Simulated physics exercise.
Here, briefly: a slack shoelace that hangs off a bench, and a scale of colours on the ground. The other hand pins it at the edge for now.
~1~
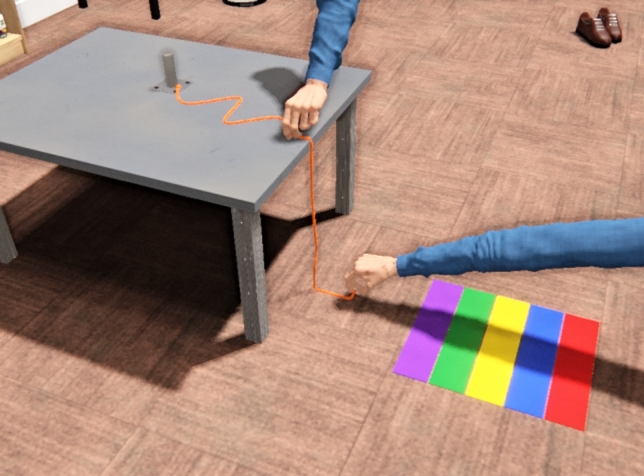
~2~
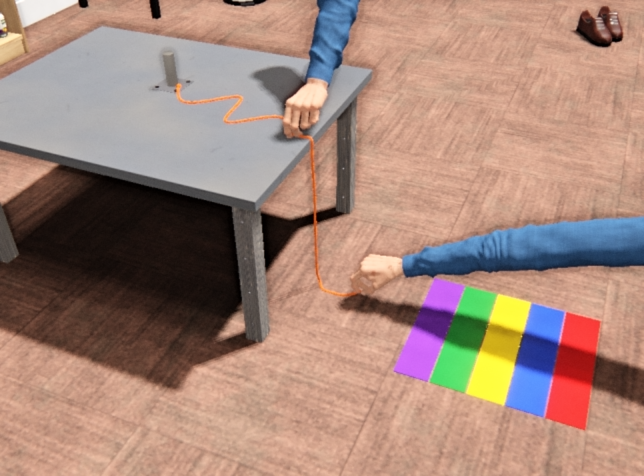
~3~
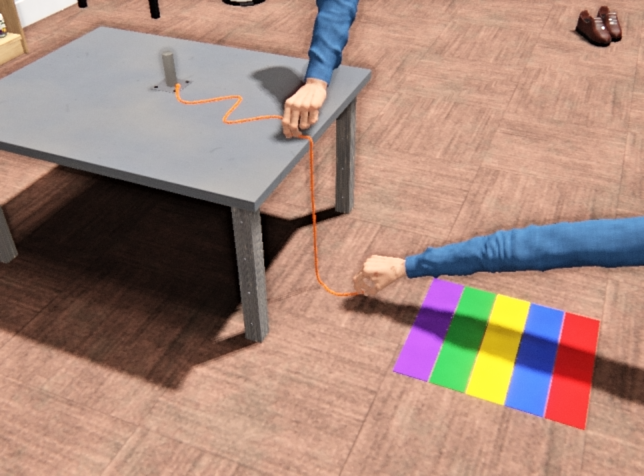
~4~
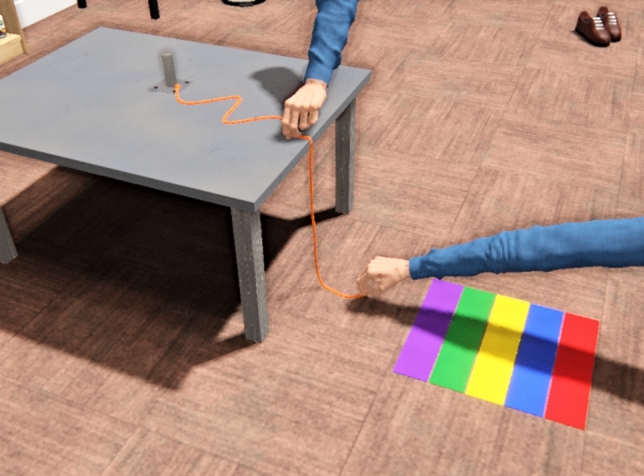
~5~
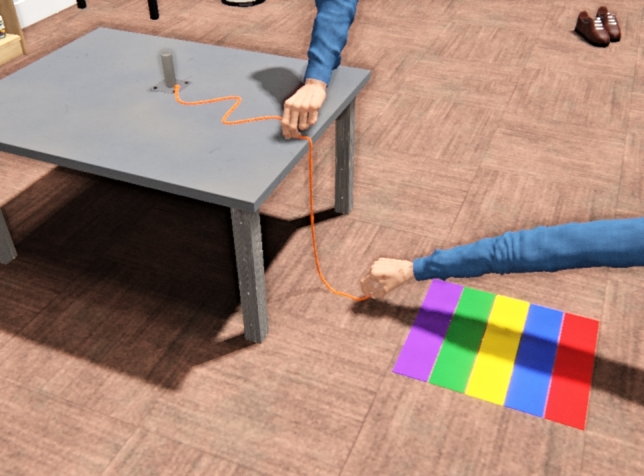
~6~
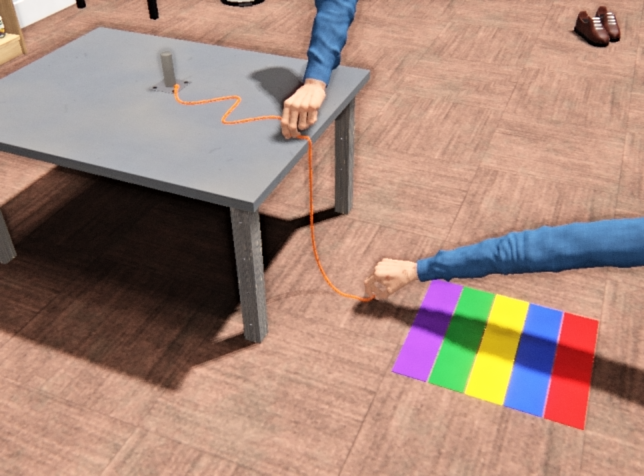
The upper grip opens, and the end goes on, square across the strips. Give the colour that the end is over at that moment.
The end is over red.
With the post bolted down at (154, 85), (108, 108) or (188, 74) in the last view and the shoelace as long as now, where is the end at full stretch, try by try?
Try by try: (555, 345), (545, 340) and (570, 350).
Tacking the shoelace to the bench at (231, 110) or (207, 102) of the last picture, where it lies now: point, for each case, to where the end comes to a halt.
Try by try: (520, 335), (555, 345).
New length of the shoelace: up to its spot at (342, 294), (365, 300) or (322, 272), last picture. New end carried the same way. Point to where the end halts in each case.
Well, that gives around (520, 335) the first time, (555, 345) the next and (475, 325) the last.
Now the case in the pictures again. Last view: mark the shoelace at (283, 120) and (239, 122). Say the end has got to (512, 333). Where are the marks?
They end up at (328, 165) and at (315, 124).
Soon after, end near (511, 333); over yellow.
After that, end near (554, 344); over blue.
At the stop, end near (581, 351); over red. Over red.
